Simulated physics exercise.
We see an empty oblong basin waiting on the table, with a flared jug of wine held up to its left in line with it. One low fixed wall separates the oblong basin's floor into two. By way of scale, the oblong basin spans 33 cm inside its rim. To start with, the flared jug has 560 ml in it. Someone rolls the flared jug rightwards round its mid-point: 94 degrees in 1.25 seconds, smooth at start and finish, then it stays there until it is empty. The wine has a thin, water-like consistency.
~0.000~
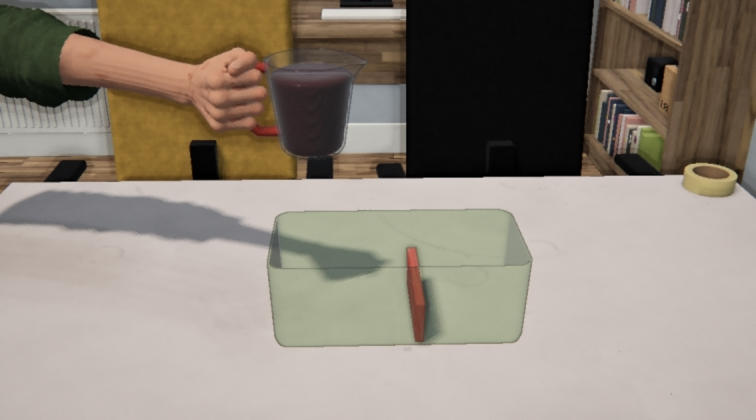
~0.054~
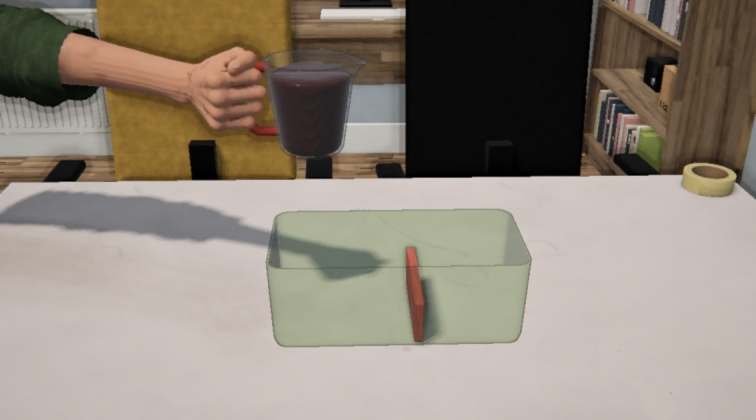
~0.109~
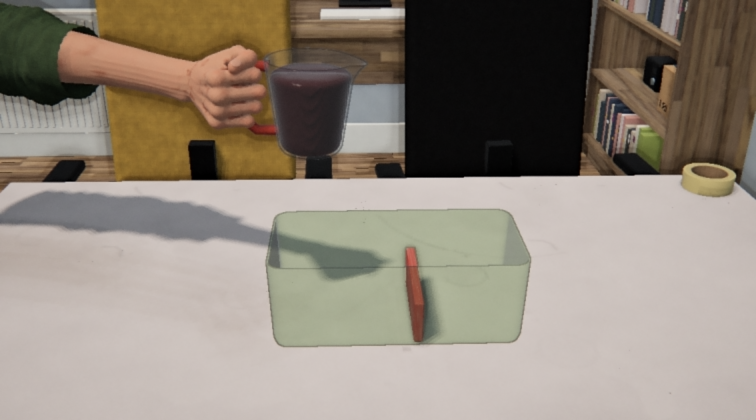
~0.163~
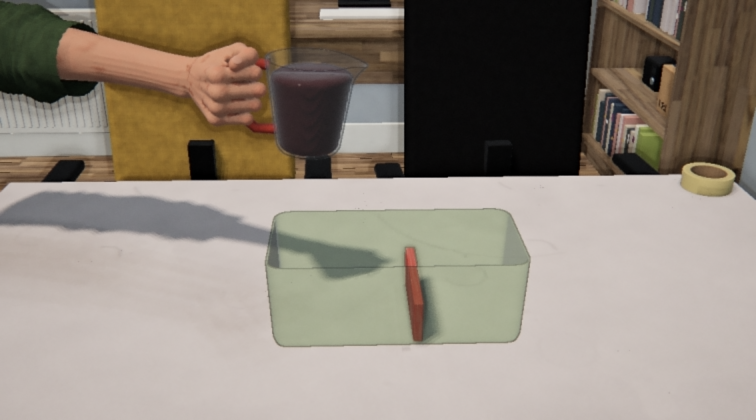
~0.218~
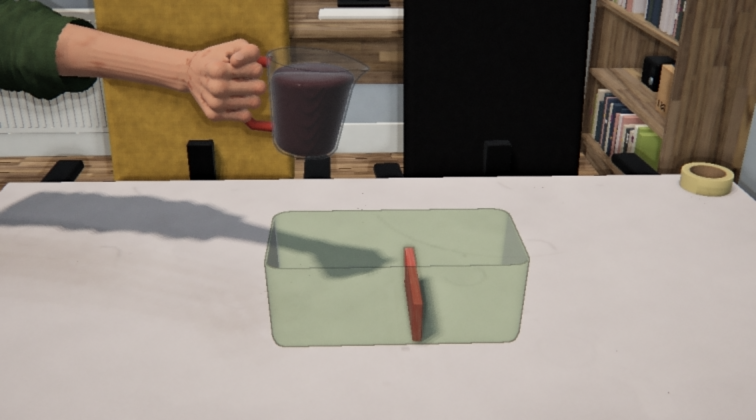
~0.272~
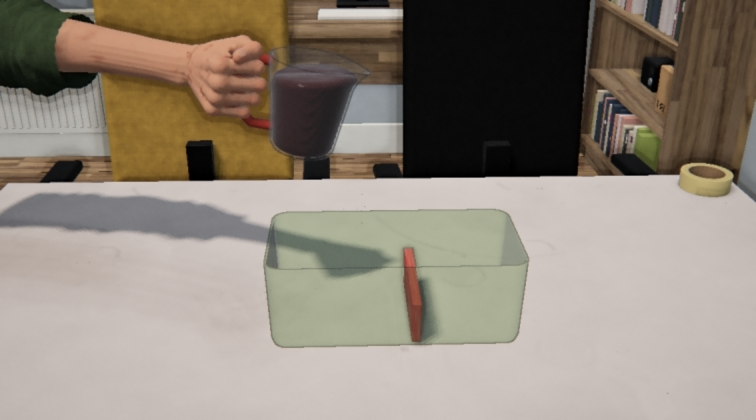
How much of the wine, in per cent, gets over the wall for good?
79 %.
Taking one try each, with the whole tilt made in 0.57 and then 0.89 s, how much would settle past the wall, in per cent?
80 in a hundred, followed by 80 in a hundred.
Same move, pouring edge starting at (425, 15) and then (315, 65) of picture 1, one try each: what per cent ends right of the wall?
Near 80 in a hundred on the first go and near 5 in a hundred on the second.
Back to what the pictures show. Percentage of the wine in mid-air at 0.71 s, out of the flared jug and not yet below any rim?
Close to 16 in a hundred.
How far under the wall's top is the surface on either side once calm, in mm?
On the left it's about 54 mm; on the right, about 36 mm.
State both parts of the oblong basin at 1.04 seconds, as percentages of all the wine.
Around 1 on the left and around 44 on the right.
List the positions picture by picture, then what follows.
It leans 0°; its right rim is at (368, 61); the wine meets the walls at (270, 73) and (354, 72); the oblong basin's rim runs from (272, 240) to (521, 237); the wall's top is at (416, 276), in the first picture.
It leans 0°; its right rim is at (367, 61); the wine meets the walls at (269, 72) and (353, 73), in the second picture.
It leans 2°; its right rim is at (368, 62); the wine meets the walls at (270, 72) and (353, 73), in the third picture.
It leans 4°; its right rim is at (369, 64); the wine meets the walls at (270, 72) and (354, 73), in the fourth picture.
It leans 7°; its right rim is at (370, 67); the wine meets the walls at (271, 72) and (356, 74), in the fifth picture.
It leans 11°; its right rim is at (371, 72); the wine meets the walls at (272, 74) and (358, 74), in the sixth picture.
After 0.71 s the tilt is 58° and 80 per cent is still to pour, 0 is left of the wall and 3 right of it.
After 1.04 s the tilt is 88° and 32 per cent is still to pour, 1 is left of the wall and 44 right of it.
After 1.38 s the tilt is 94° and 4 per cent is still to pour, 11 is left of the wall and 79 right of it.
After 1.75 s the tilt is 94° and 0 per cent is still to pour, 18 is left of the wall and 79 right of it.
In the end 19 per cent lies left of the wall, 79 right of it and 2 outside.
